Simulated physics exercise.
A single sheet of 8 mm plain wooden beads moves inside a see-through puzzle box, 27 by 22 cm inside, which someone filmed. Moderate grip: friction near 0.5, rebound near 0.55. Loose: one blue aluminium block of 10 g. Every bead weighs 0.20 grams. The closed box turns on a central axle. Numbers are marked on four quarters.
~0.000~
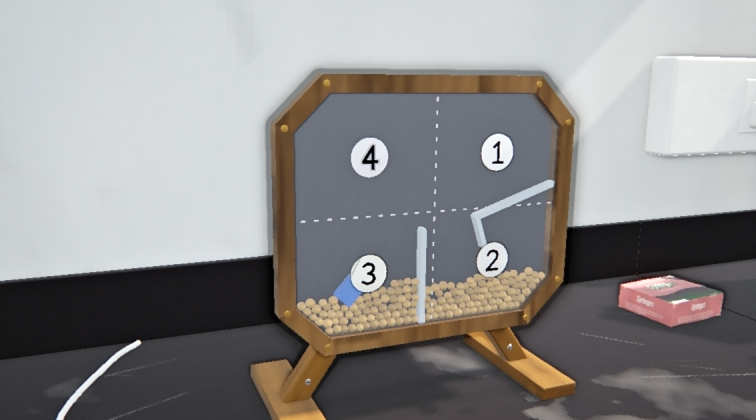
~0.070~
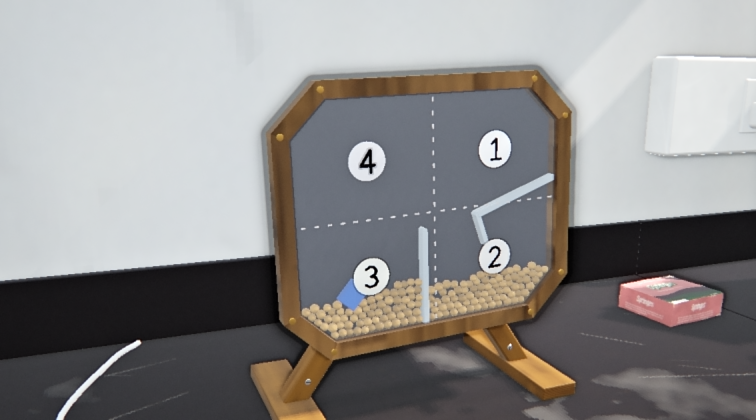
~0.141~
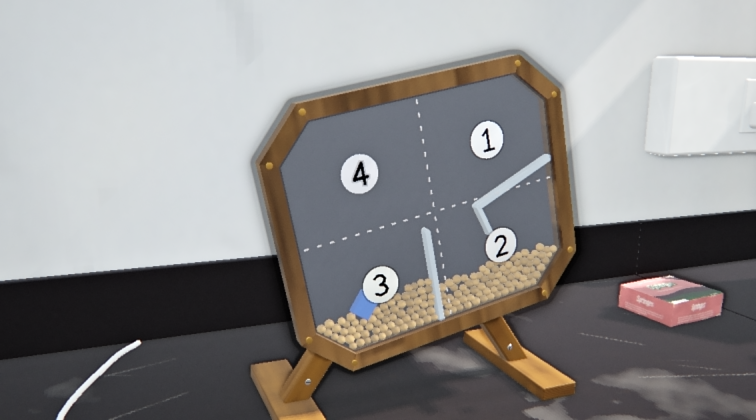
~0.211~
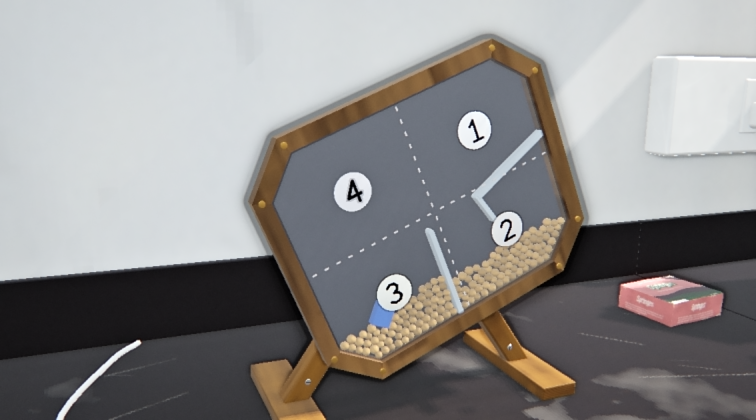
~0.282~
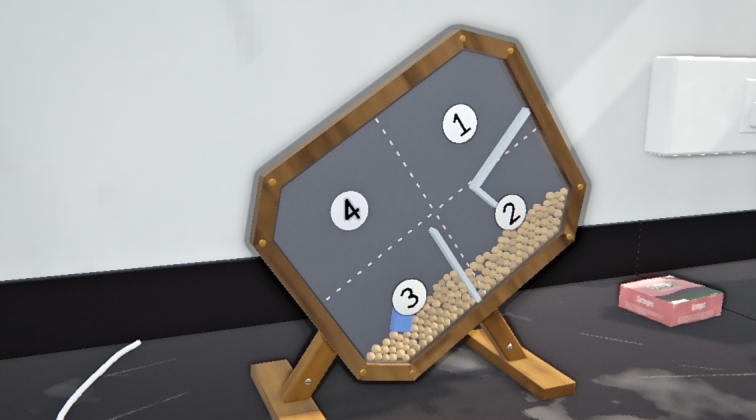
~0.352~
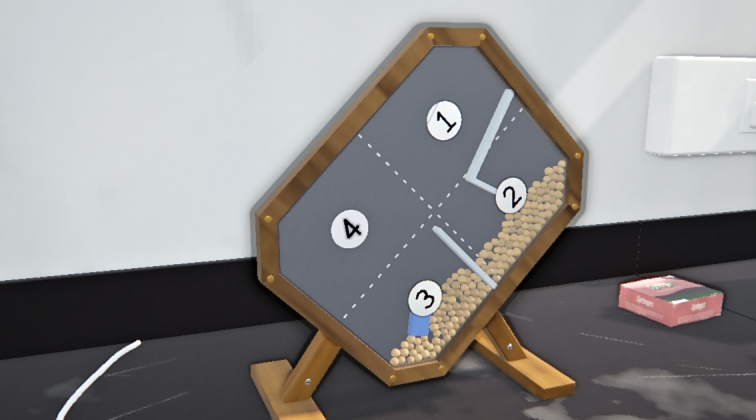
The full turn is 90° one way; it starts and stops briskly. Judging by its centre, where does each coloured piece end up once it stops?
3.
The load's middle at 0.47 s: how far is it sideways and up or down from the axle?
Right by about 8 cm and below by about 4 cm.
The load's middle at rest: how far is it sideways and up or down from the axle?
Offset approx. 3 cm right, 8 cm below.
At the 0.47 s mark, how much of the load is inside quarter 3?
The share there is around 50 %.
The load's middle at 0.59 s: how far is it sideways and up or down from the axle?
Offset: Approx. 8 cm right, 3 cm below.
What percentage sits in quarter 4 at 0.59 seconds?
It comes to close to 0 percent.
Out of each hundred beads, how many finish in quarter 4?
I'd put it at close to 30 in a hundred.
After 0.47 s, it stands 65° anticlockwise; the beads' middle is 8 cm right of and 4 cm below the centre; no. 2, 50 %, no. 3, 50 %; blue block in no. 3.
After 0.59 s, it stands 84° anticlockwise; the beads' middle is 8 cm right of and 3 cm below the centre; no. 2, 50 %, no. 3, 50 %; blue block in no. 3.
After 0.69 s, it stands 90° anticlockwise; the beads' middle is 7 cm right of and 3 cm below the centre; no. 2, 45 %, no. 3, 50 %, no. 4, 5 %; blue block in no. 3.
All still by 2.6 s, it stands 90° anticlockwise; no. 1, 0 %, no. 2, 20 %, no. 3, 50 %, no. 4, 30 %; blue block in no. 3.
